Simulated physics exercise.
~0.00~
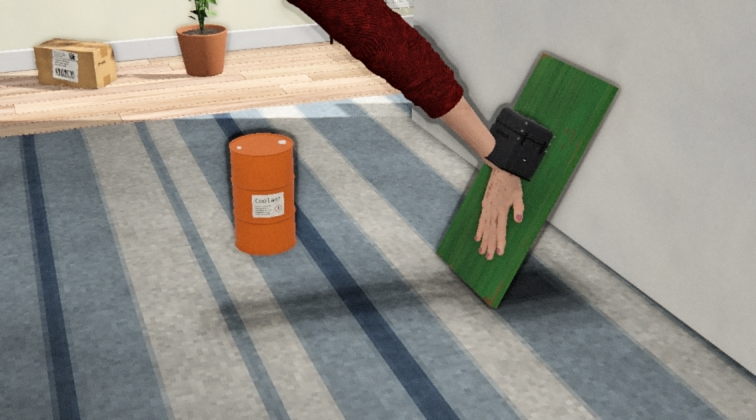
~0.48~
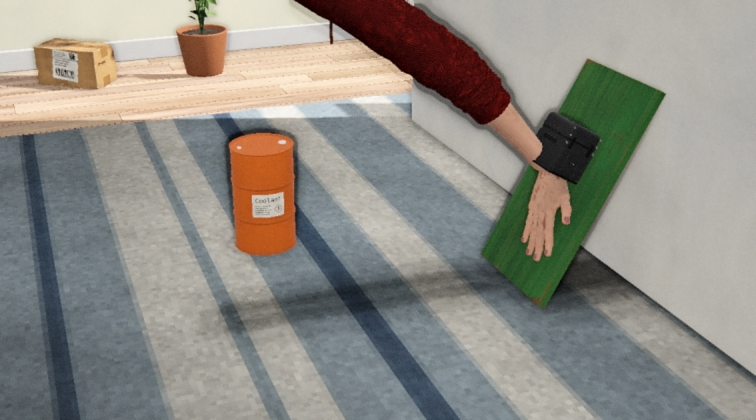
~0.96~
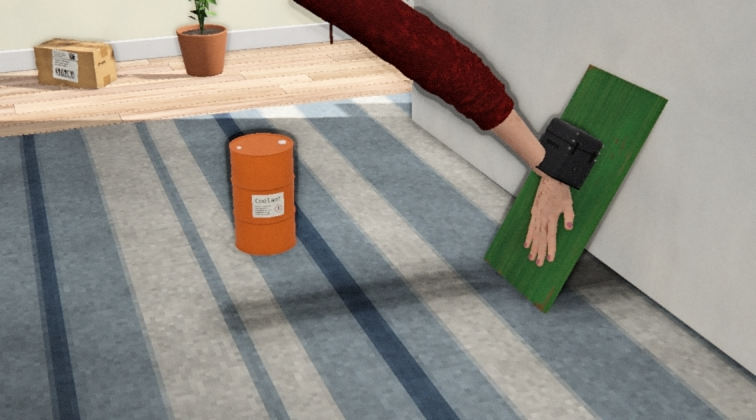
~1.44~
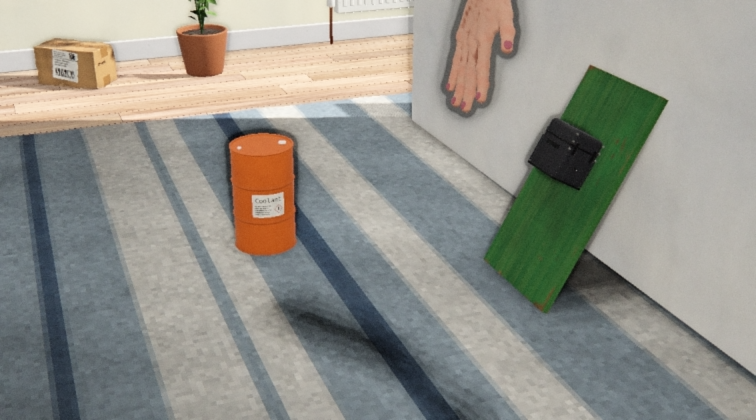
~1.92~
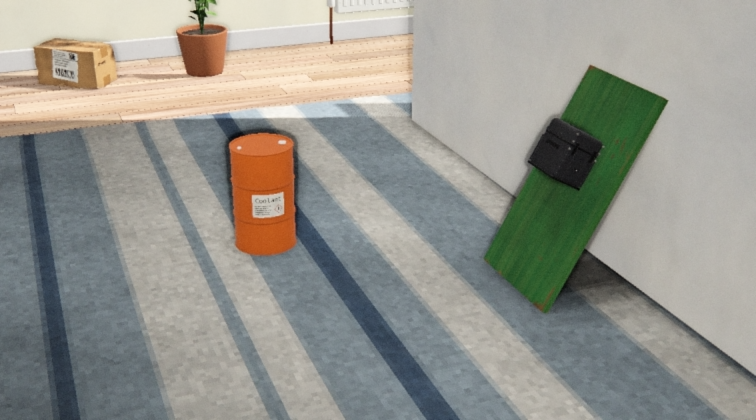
A long green board, with a black case on its face, is held by a hand in a dark red sleeve near the pale wall on the right of a room seen from slightly above. An orange canister stands on the blue and grey striped carpet left of it, with a cardboard box and a potted plant behind on the wooden floor. The hand moves the board right, then slightly down, until it leans on the wall. The hand lets go and draws back out of view. The board stays leaning with the case still on it, and the canister remains in place.
